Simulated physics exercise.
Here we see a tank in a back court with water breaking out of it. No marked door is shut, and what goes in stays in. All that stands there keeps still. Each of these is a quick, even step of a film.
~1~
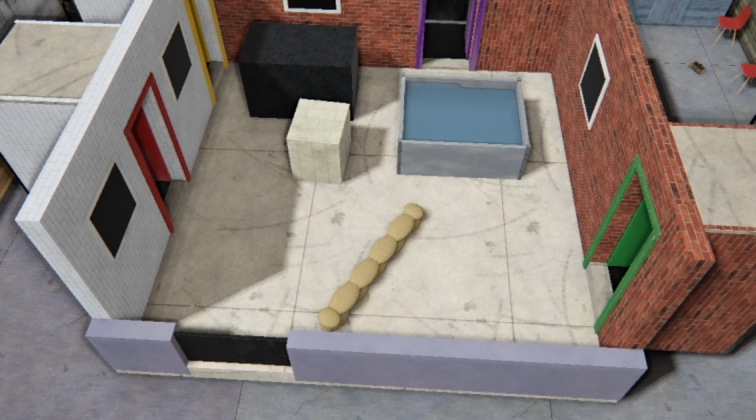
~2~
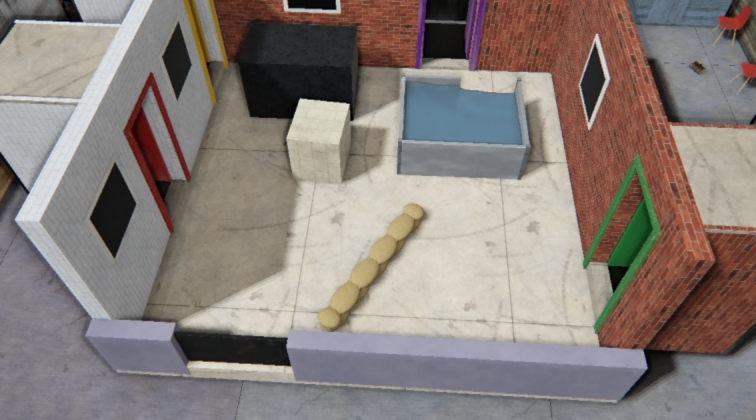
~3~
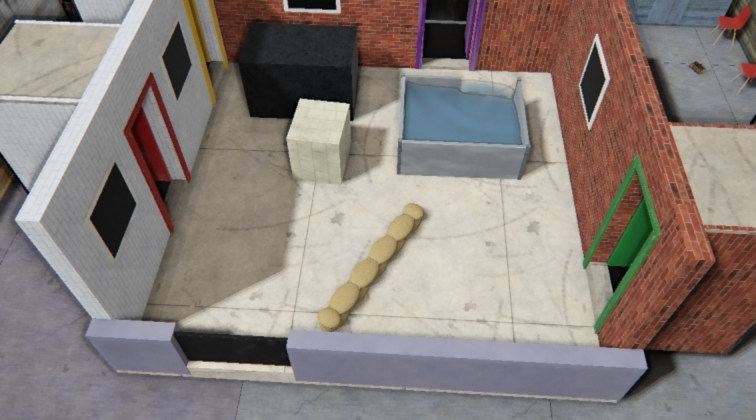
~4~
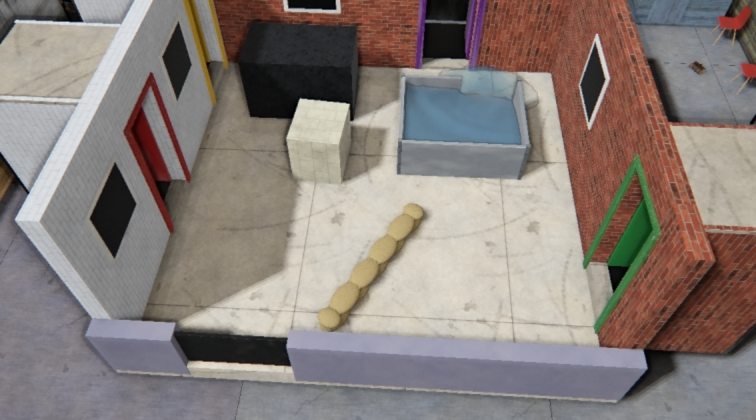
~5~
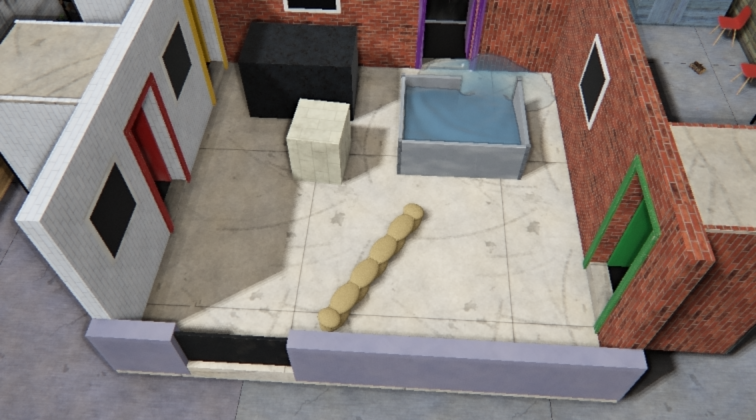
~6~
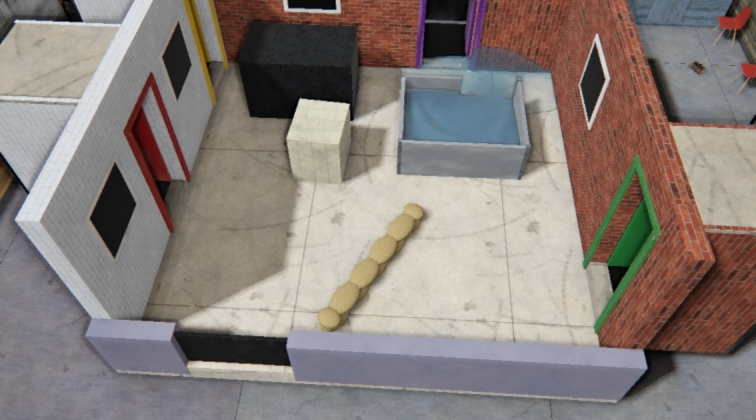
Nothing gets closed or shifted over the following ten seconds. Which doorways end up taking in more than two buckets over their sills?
In order: The green door is not overrun past two buckets; the red door is not overrun past two buckets; the purple door is overrun past two buckets; the yellow door is not overrun past two buckets.
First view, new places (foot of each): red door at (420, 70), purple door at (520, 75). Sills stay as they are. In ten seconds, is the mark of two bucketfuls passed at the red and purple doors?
Taking them in turn, red door ends up above and purple door ends up above.
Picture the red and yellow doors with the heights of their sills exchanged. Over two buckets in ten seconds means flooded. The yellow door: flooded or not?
Yellow door: Above the limit.
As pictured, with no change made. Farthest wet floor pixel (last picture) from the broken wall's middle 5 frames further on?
Farthest reach: About (329, 72).
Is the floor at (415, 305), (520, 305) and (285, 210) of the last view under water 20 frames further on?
First spared, then swamped, then spared.
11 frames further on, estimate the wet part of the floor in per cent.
Some 20 per cent.
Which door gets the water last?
It's the one in red.
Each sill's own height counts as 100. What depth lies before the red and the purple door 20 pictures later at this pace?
I'd put the first at close to 0 per cent and the second at close to 220 per cent.
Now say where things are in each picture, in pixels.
Still water in the tank at (462, 113), in the first picture.
Water pours out on the tank's far side and has run to a hidden place, in the second picture.
Water pours out on the tank's far side and has run to a hidden place, in the third picture.
The front is at (449, 72), out from the gap on the tank's far side, in the fourth picture.
The front is at (538, 74), out from the gap on the tank's far side, in the fifth picture.
Water pours out on the tank's far side and has run to (405, 70), in the sixth picture.
A moment on, water covers 10 % of the floor; the green door not reached, the red door not reached, the purple door over two buckets in, the yellow door not reached.
Next, water covers 20 % of the floor; the green door not reached, the red door not reached, the purple door far over two buckets in, the yellow door not reached.
Then, water covers 40 % of the floor; the green door wet at the sill, nothing in, the red door not reached, the purple door far over two buckets in, the yellow door wet at the sill, nothing in.
Later, water covers 70 % of the floor; the green door wet at the sill, nothing in, the red door wet at the sill, nothing in, the purple door far over two buckets in, the yellow door wet at the sill, nothing in.
In the end, water covers 90 % of the floor; the green door wet at the sill, nothing in, the red door wet at the sill, nothing in, the purple door far over two buckets in, the yellow door wet at the sill, nothing in.
